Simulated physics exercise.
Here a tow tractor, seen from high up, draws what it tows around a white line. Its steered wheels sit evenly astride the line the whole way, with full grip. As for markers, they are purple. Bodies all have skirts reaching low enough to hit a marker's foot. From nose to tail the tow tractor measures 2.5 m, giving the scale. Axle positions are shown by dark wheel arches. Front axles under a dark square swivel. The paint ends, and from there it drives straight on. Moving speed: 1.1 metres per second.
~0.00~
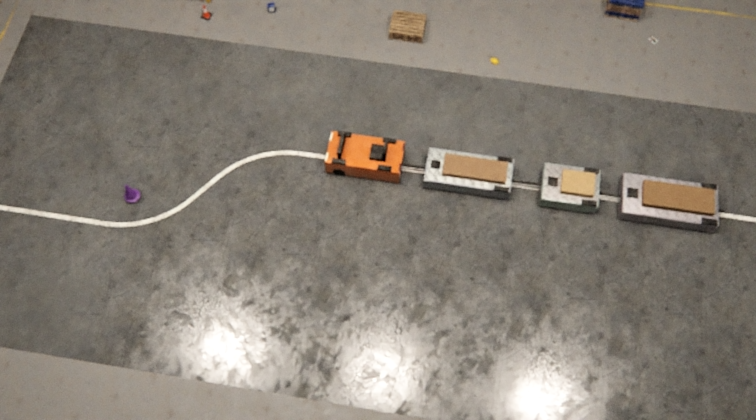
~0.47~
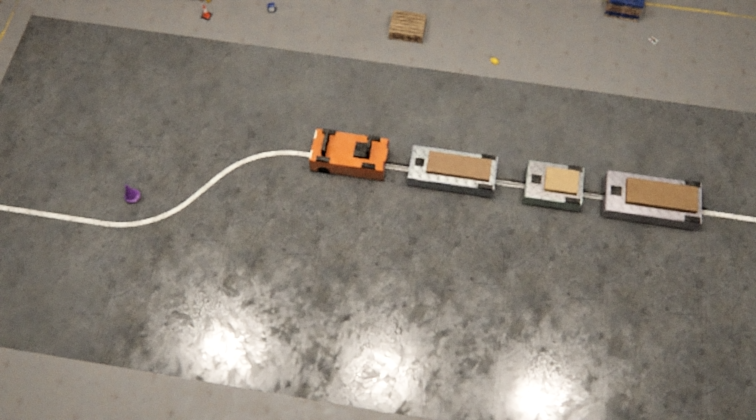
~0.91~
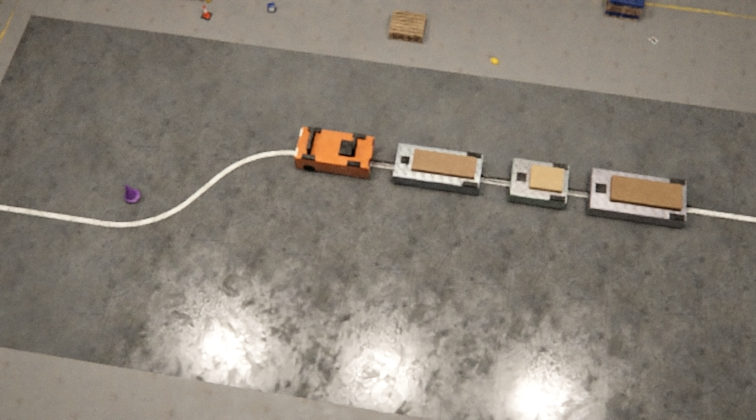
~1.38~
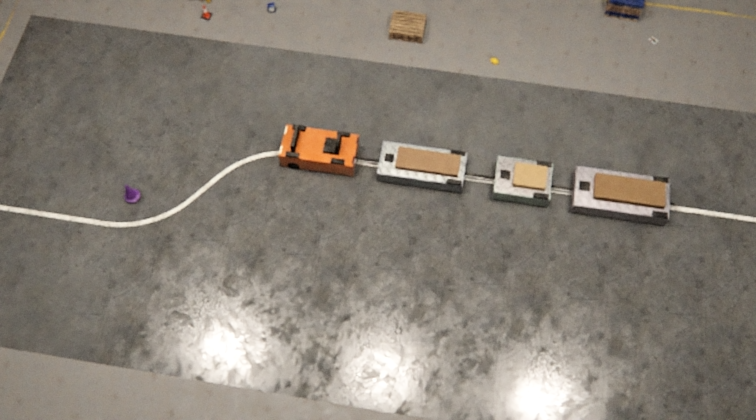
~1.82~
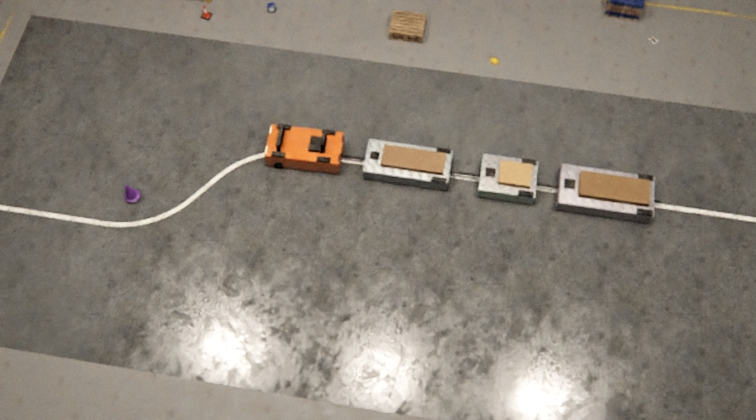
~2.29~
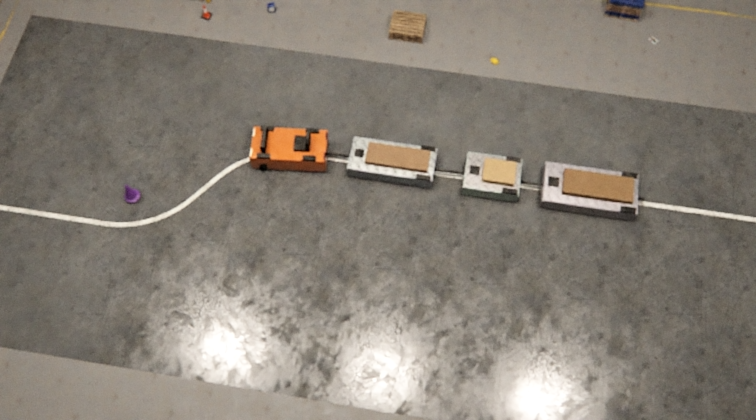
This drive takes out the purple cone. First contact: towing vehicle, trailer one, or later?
Towing vehicle.
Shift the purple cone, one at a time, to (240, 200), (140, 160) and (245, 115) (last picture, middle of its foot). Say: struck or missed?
Try 1 touched, try 2 untouched, try 3 untouched.
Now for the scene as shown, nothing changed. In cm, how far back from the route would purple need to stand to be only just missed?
Estimate - purple: Some 80.
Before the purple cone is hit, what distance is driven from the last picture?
5.5 m.
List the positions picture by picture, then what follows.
The first picture shows nose (333, 147); last axle (709, 204); still straight; purple (131, 193); 3 trailers.
The second picture shows nose (317, 145); last axle (693, 201); still straight.
The third picture shows nose (303, 143); last axle (677, 199); still straight.
The fourth picture shows nose (287, 141); last axle (660, 197); still straight.
The fifth picture shows nose (272, 140); last axle (645, 195); turned 2°.
The sixth picture shows nose (256, 142); last axle (629, 192); turned 6°; purple (131, 193).
Then, 7.4 s in, the last axle is at (469, 169) of the last picture, on the line; the tow tractor has hit purple.
Then, 9.1 s in, the last axle is at (416, 163) of the last picture, 5 cm off the line.
Then, 22.7 s in, the last axle is out of the picture, 20 cm off the line; 1 of 1 struck in all.
